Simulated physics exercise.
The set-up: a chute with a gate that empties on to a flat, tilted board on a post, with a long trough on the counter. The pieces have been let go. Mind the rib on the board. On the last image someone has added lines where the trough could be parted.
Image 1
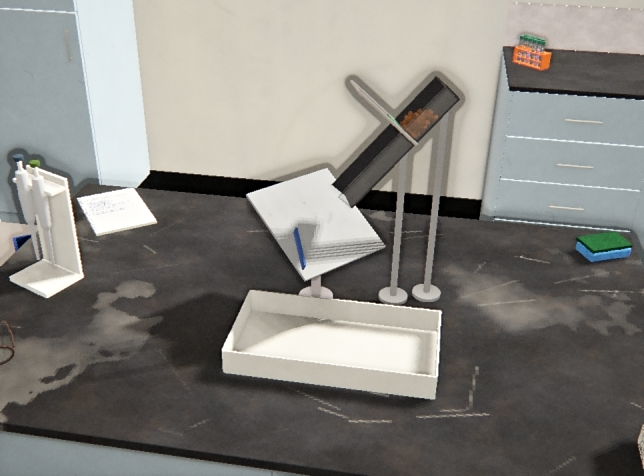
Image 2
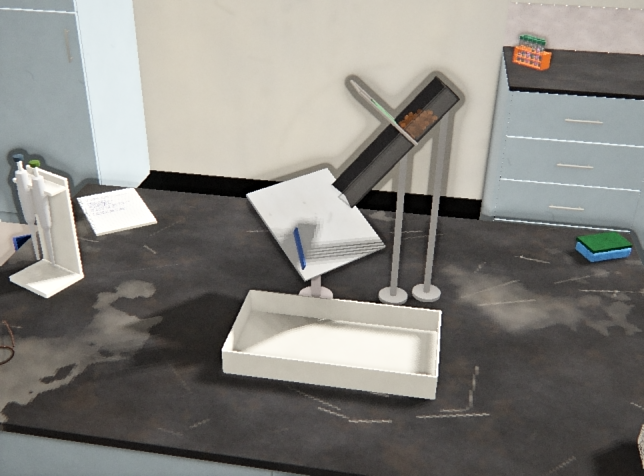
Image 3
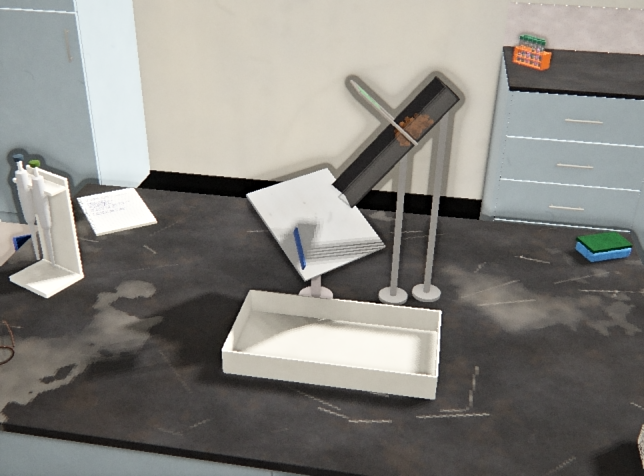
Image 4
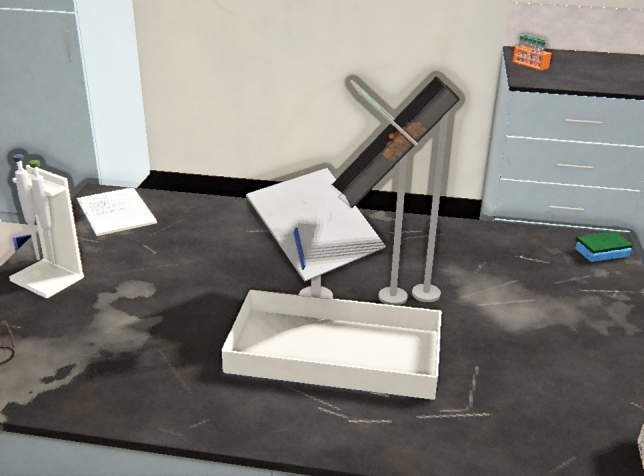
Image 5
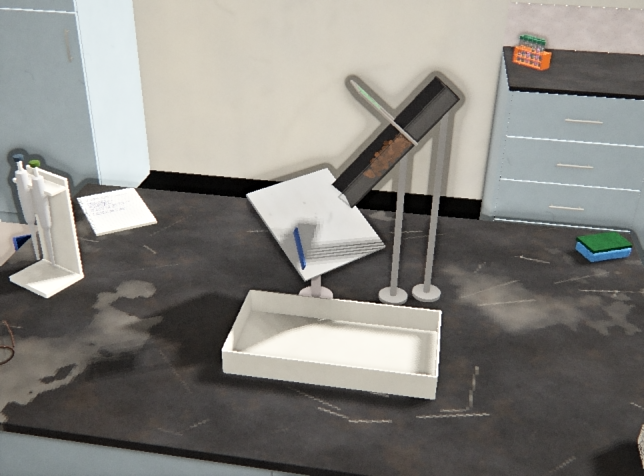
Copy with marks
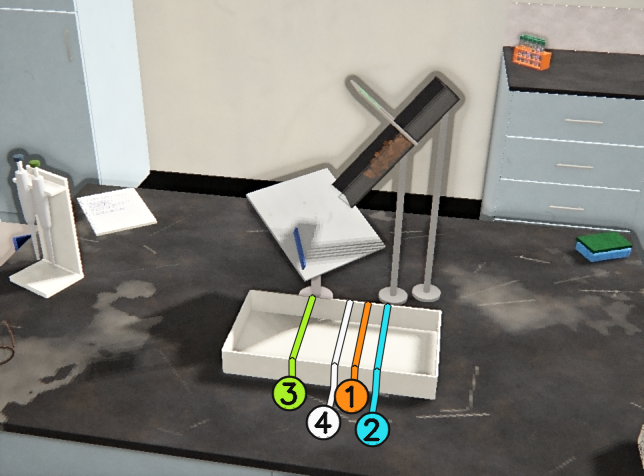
Small brown pieces slide down and to the left inside a dark, sloping chute, passing its raised gate and spreading out along the channel, while the tilted white board below and the empty white trough on the counter stay still.
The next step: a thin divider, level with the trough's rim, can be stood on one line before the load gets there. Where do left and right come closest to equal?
4 is best.
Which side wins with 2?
More lands on the left.
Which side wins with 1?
Left.
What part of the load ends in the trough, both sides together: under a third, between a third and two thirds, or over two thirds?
It is over two thirds.
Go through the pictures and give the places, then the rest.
Load behind the gate at (416, 125), cereal balls; lip of the chute at (348, 202), sloping fairly steeply, in the first picture.
Middle of the board at (317, 220), tilted fairly steeply; middle of its low edge at (347, 262); of its high edge at (288, 180), in the second picture.
Front corners of the trough at (223, 350) and (437, 377), empty; front of the load at (402, 143), in the third picture.
Middle of the load at (401, 141); its front at (385, 154), about a third of the way to the lip; rib from (297, 227) to (305, 265), in the fourth picture.
Middle of the load at (387, 155); its front at (366, 174), about two thirds of the way to the lip, in the fifth picture.
On the marked copy, line 1 crosses the front rim at (355, 367); line 2 crosses the front rim at (377, 369); line 3 crosses the front rim at (292, 359); line 4 crosses the front rim at (334, 364).
With 1, of what is caught, most on the left of the divider, a small part on the right.
With 2, of what is caught, nearly all on the left of the divider, a stray few on the right.
With 3, of what is caught, a small part on the left of the divider, nearly all on the right.
With 4, of what is caught, about two thirds on the left of the divider, about a third on the right.
